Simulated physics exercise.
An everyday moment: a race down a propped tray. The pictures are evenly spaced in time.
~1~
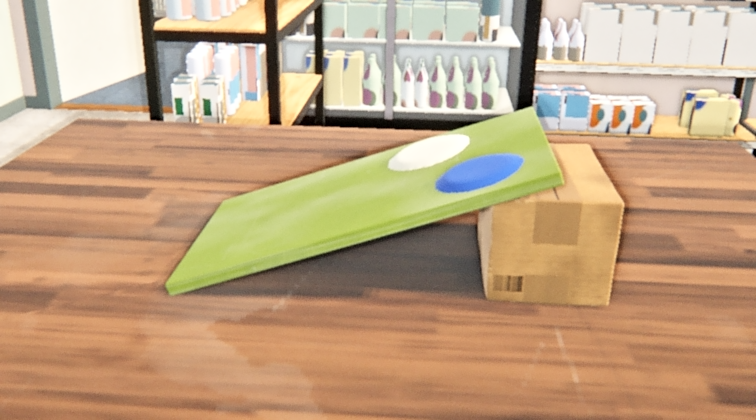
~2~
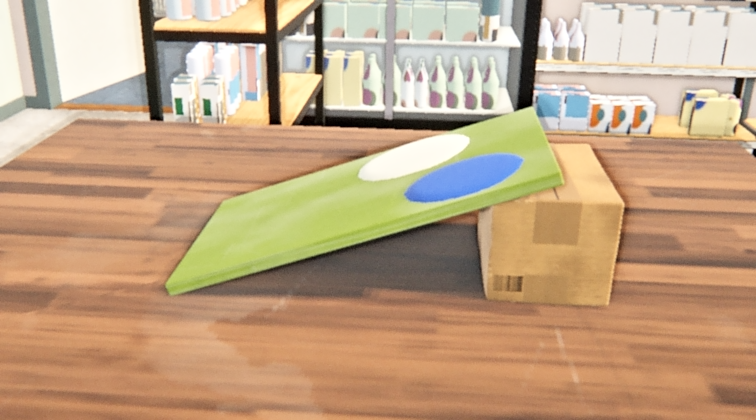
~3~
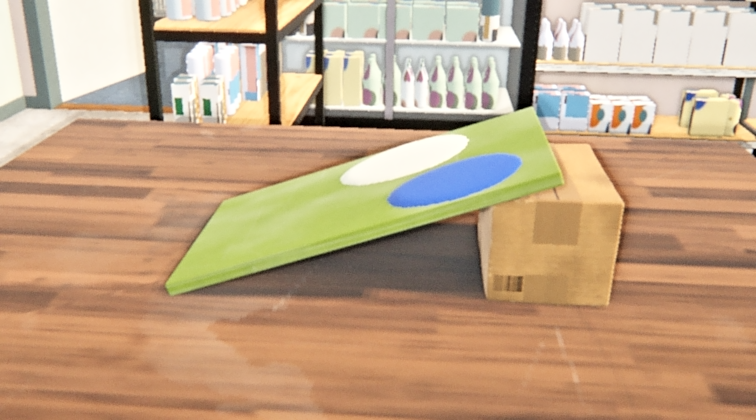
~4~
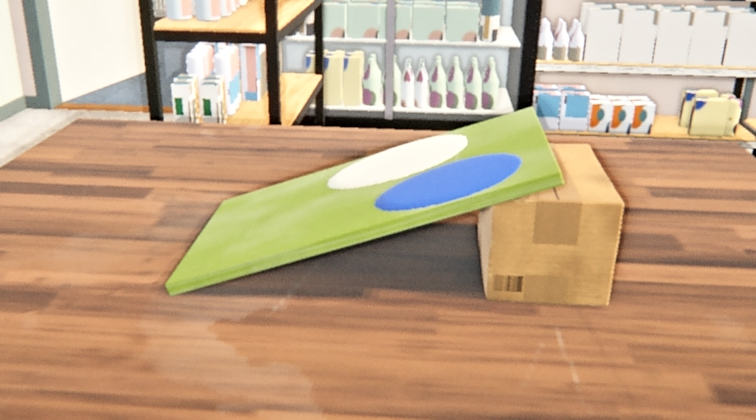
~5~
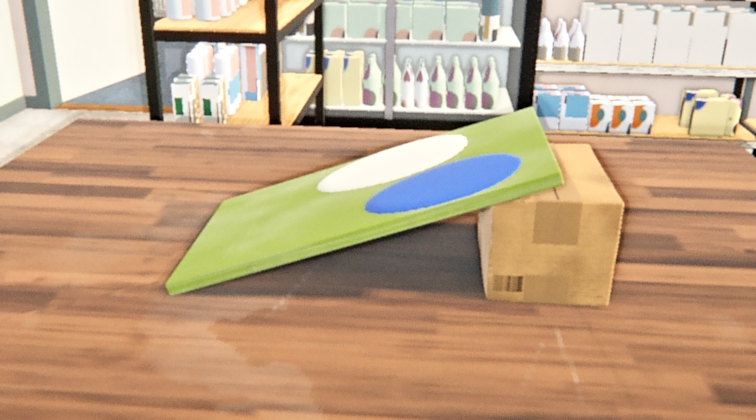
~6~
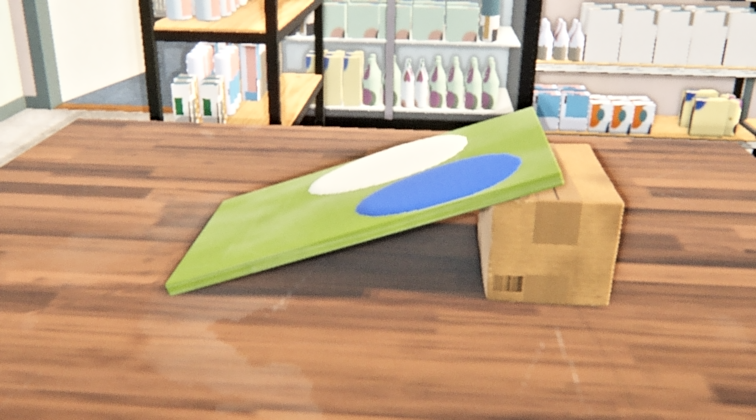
A green tray slopes down to the left across a dark wooden tabletop, its raised right end propped on a brown cardboard box, seen from slightly above by a still camera. Near its upper end lie a white patch of sauce at the back and a blue one in front, with stocked shelves behind. Both patches stretch down the slope leftward, quickly at first, then more slowly, the white reaching farther left.
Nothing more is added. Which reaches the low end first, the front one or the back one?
The back one.
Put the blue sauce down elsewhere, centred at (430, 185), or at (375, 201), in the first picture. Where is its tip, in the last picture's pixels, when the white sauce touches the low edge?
First near (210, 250), then near (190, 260).
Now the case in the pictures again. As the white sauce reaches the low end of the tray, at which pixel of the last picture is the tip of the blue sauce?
Near (264, 234).
A moment on, the blue sauce is three quarters of the way down; the white sauce is three quarters of the way down.
Further on, the blue sauce is three quarters of the way down; the white sauce is close to the edge.
When it is over, the blue sauce is three quarters of the way down; the white sauce is at the low edge.
